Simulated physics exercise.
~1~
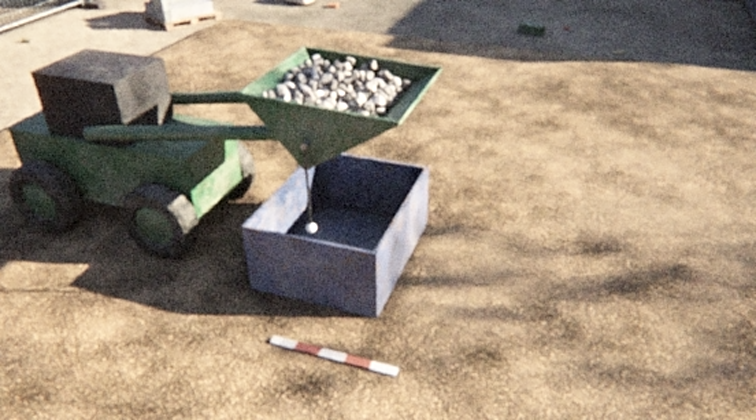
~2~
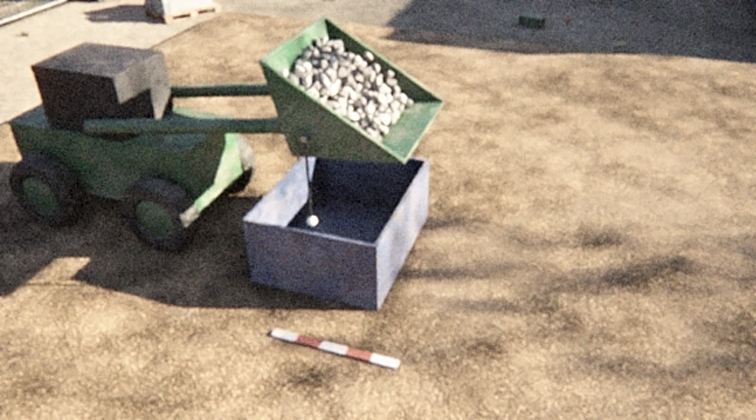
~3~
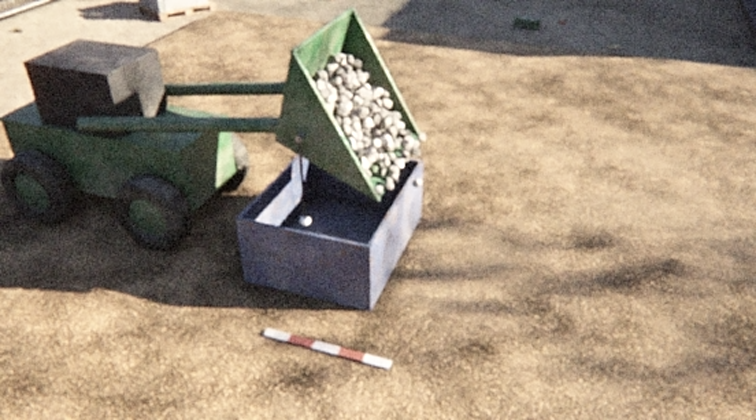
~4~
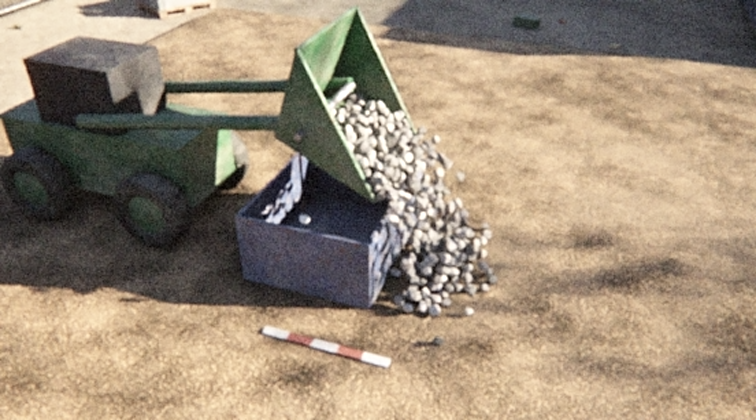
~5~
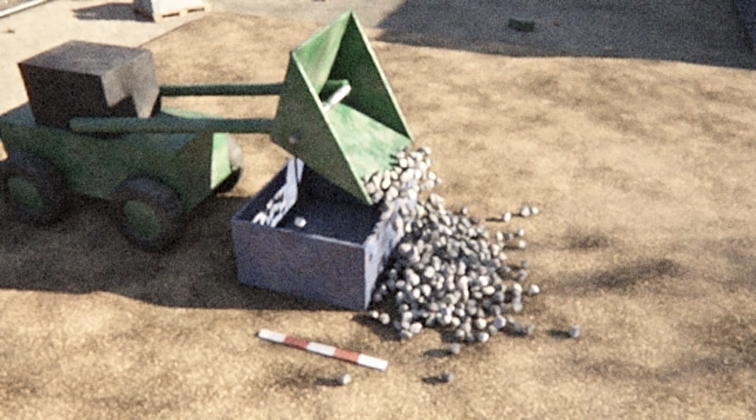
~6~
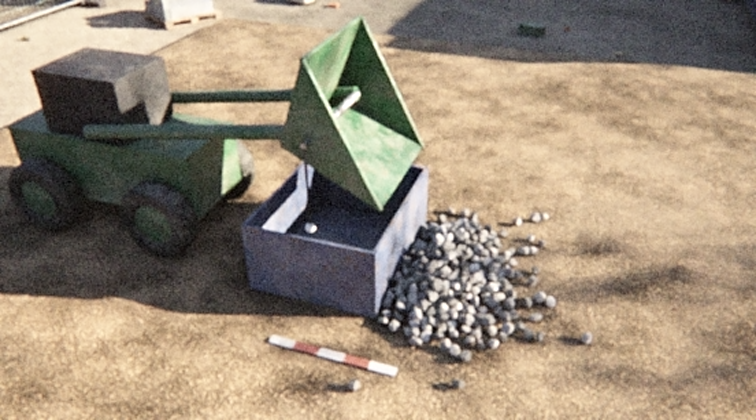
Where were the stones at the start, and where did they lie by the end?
At the start the stones were heaped in the loader's raised green bucket. By the end they lay in a pile on the ground, just to the right of the grey bin.
